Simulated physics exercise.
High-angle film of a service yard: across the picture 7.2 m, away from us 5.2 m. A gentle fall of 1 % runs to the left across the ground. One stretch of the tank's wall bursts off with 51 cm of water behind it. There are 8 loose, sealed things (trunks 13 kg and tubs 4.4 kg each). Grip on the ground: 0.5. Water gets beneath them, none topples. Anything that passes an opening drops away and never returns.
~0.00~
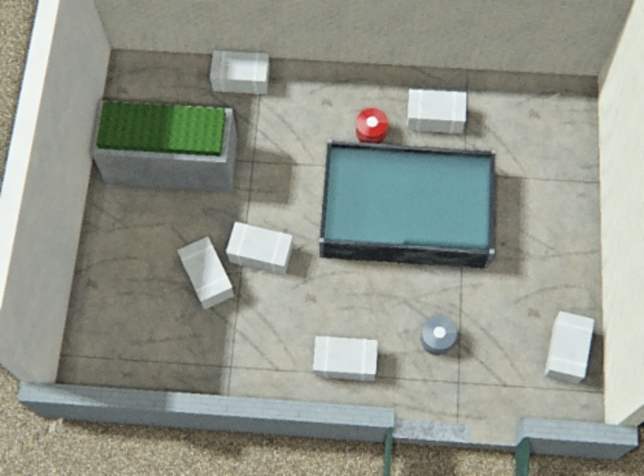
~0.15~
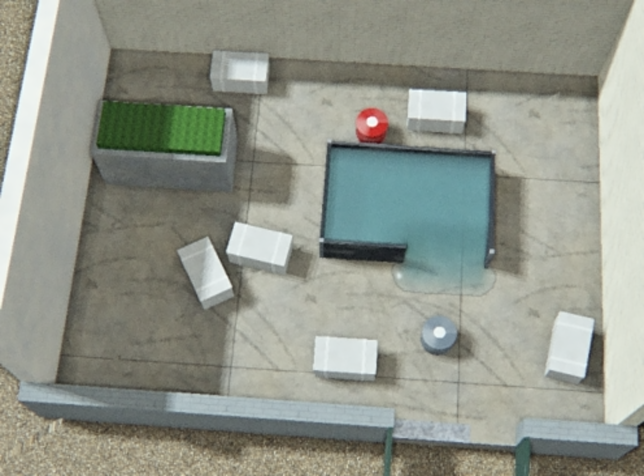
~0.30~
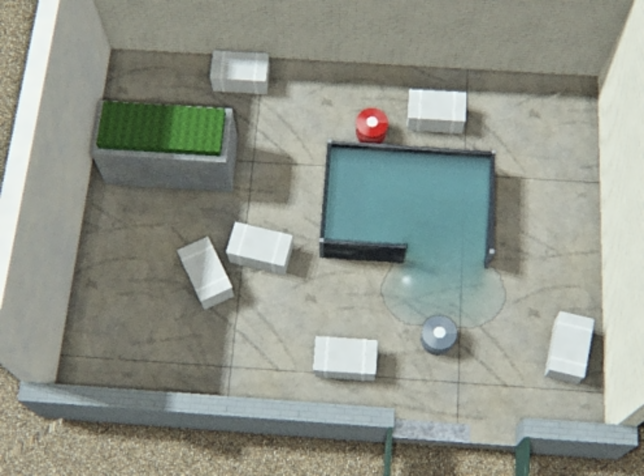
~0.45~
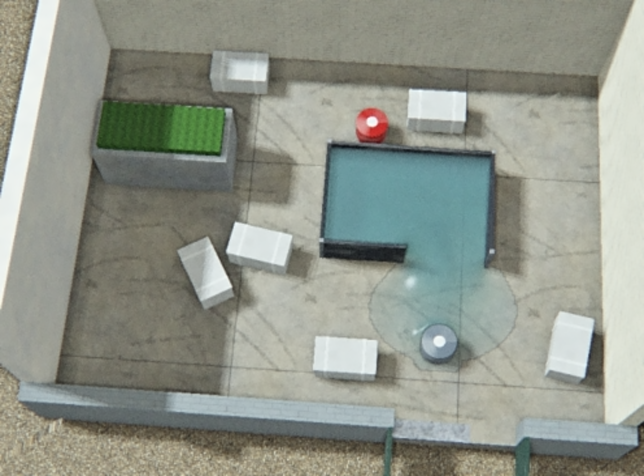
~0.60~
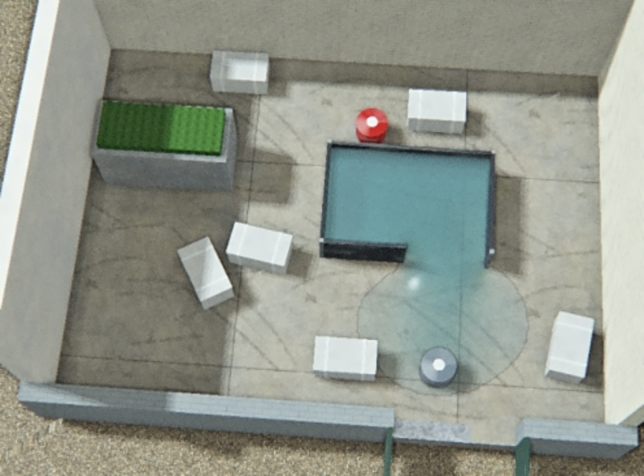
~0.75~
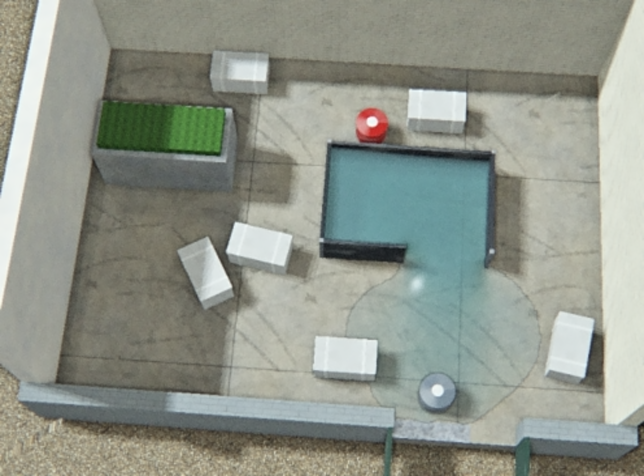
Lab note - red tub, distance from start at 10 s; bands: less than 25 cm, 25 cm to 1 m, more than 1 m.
It will be left near its start.
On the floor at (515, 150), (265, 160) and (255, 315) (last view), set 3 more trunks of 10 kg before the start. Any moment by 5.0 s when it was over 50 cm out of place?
So that's within the threshold, within the threshold and within the threshold, in that sequence.
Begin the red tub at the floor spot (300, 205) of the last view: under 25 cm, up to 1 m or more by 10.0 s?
By that time it keeps its spot.
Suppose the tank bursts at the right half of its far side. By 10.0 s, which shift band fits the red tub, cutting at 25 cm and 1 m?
Then the red tub stays put.
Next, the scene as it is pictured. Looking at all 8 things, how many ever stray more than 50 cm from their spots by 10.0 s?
That adds up to 3.
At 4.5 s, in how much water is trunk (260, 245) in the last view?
Roughly 1 cm.
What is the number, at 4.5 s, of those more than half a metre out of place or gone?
At that time I count 3.
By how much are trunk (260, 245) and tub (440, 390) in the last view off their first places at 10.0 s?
First one: 0 cm; second one: Washed out.
After 2.0 s the red tub is near (372, 122), 0.0 m from its start, aground; 1 of 8 are out; 0 afloat.
After 4.5 s the red tub is near (372, 122), 0.0 m from its start, aground; 1 of 8 are out; 0 afloat.
After 7.0 s the red tub is near (372, 122), 0.0 m from its start, aground; 1 of 8 are out; 0 afloat.
After 10.0 s the red tub is near (372, 122), 0.0 m from its start, aground; 1 of 8 are out; 0 afloat.
